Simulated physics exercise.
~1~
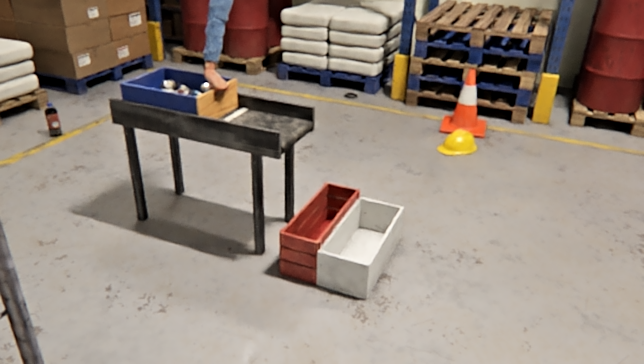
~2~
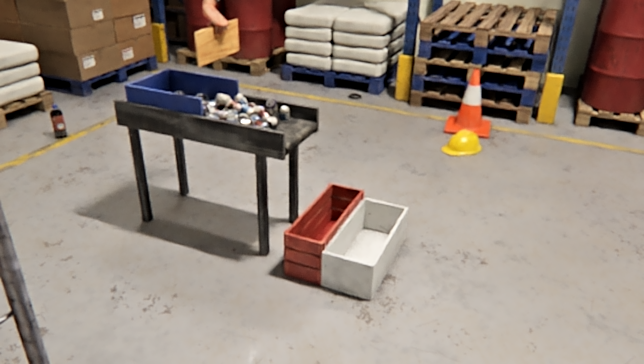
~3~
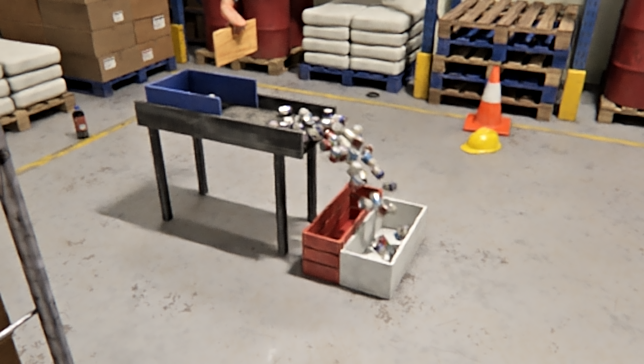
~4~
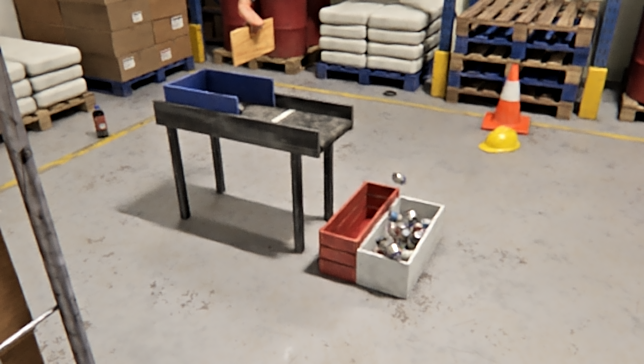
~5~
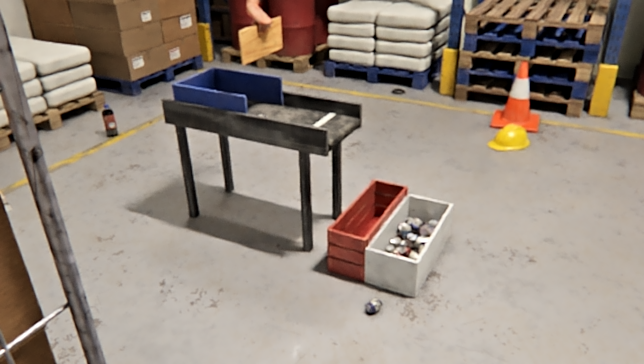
A pile of small cans slid along the dark belt after a hand lifted the wooden gate from the blue pen, spilled off the right end and dropped past the red tub into the white bin, though one ended up on the floor in front.
